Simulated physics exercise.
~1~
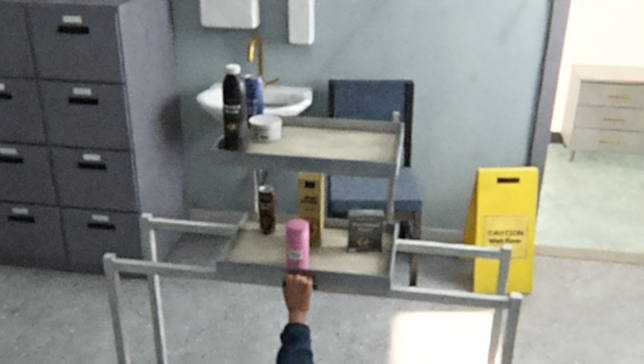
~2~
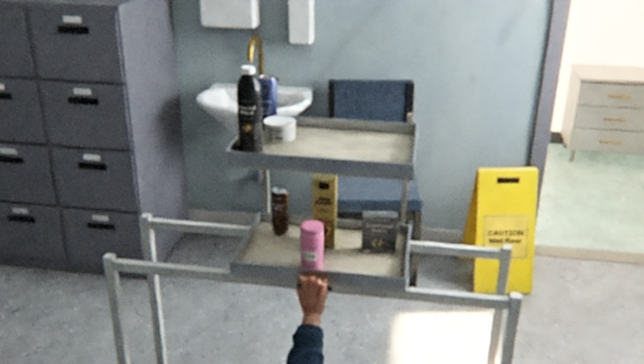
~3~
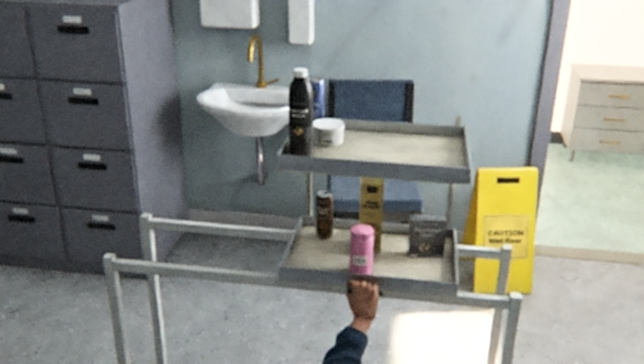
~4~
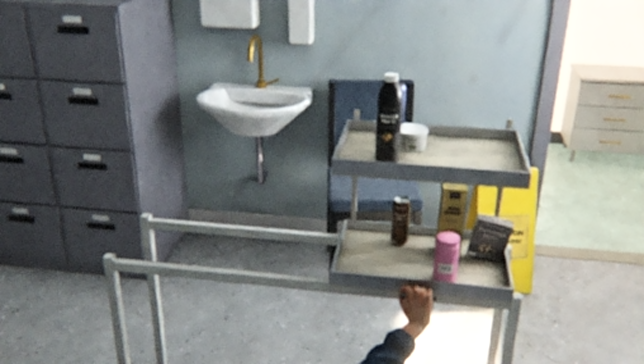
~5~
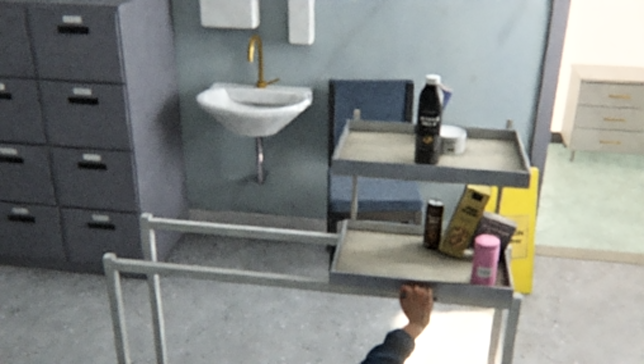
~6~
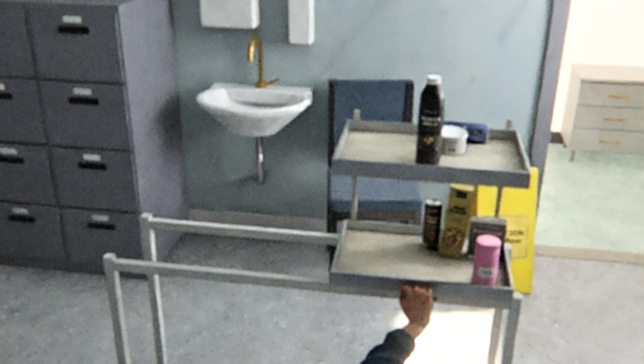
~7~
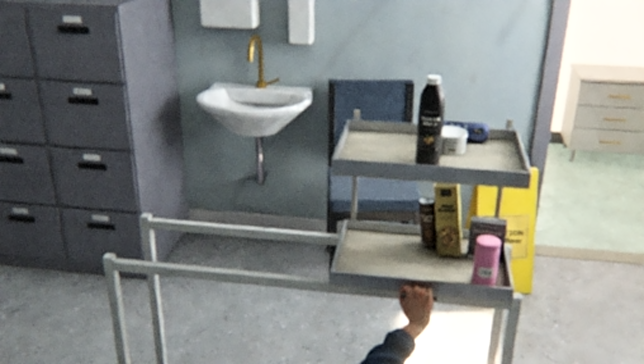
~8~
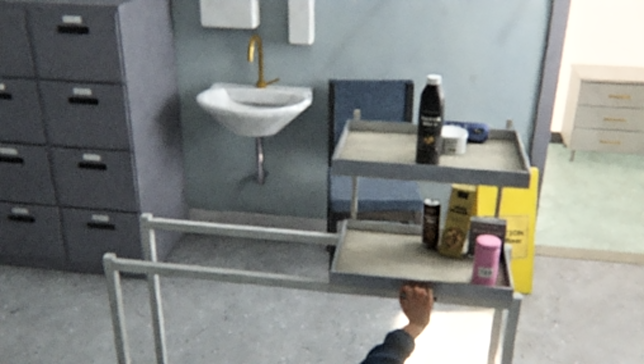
A hand slides a loaded tray right until it stops, and the blue can topples over.
